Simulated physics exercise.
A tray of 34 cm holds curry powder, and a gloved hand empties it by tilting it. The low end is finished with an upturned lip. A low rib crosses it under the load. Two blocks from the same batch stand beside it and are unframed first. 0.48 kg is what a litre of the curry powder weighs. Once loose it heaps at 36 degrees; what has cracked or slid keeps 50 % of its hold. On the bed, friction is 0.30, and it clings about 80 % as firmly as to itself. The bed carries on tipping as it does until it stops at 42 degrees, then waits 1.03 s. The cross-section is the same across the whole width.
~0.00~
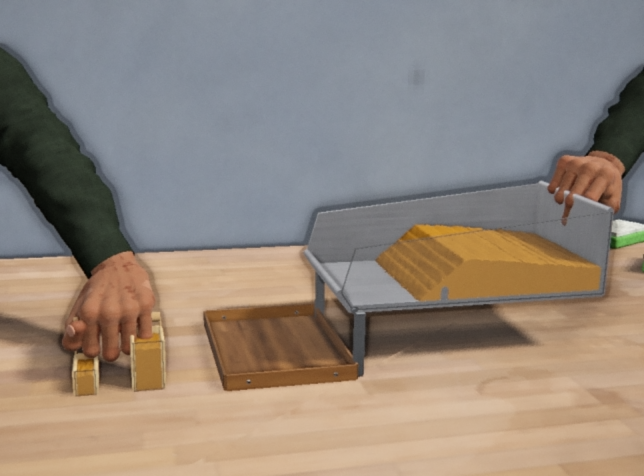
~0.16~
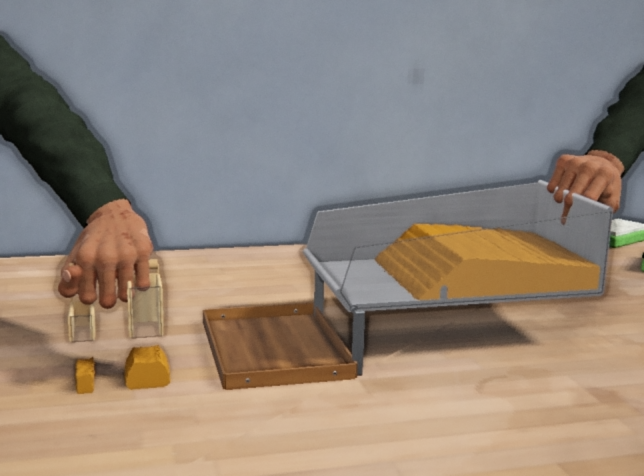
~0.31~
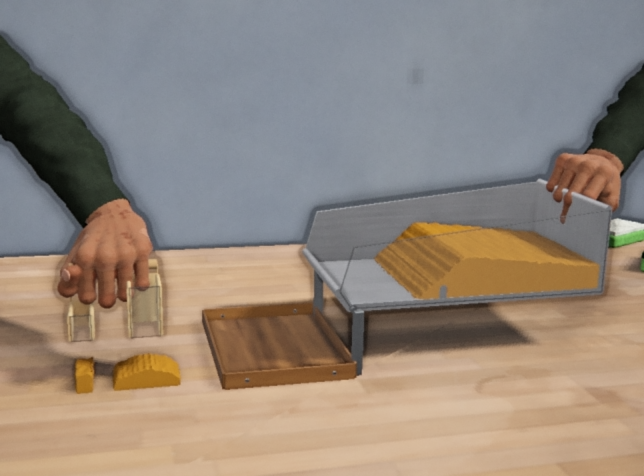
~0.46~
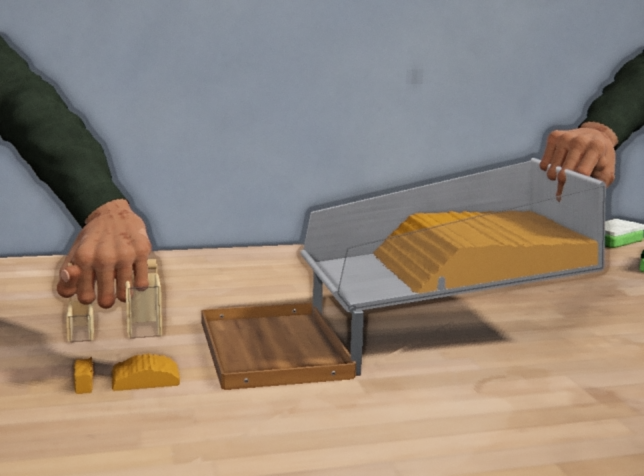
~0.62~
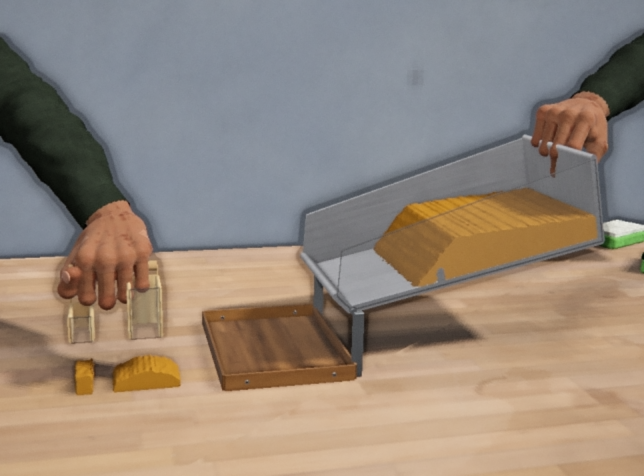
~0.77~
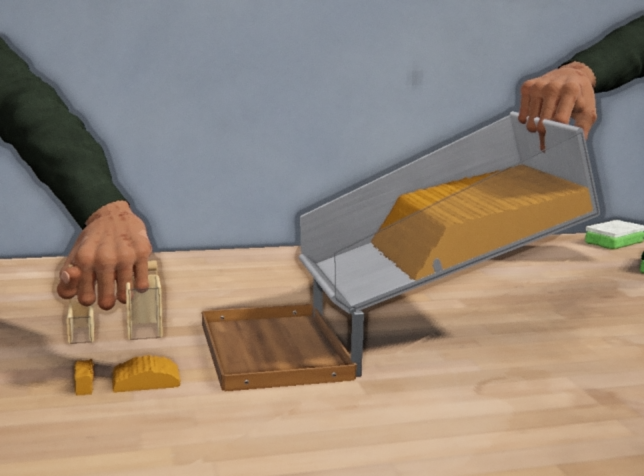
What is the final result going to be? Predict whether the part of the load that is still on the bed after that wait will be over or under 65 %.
My prediction is under.
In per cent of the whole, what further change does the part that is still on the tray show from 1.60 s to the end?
Change to the end: Approx. 35 %.
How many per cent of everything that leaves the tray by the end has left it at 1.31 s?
Around 0 percent.
After 1.02 s, the tilt is 29 degrees and 100 % is on the bed.
After 1.31 s, the tilt is 41 degrees and 100 % is on the bed.
After 1.60 s, the tilt is 42 degrees and 91 % is on the bed.
After 1.89 s, the tilt is 42 degrees and 67 % is on the bed.
After 2.41 s, at the end, the tilt is 42 degrees and 58 % is on the bed.
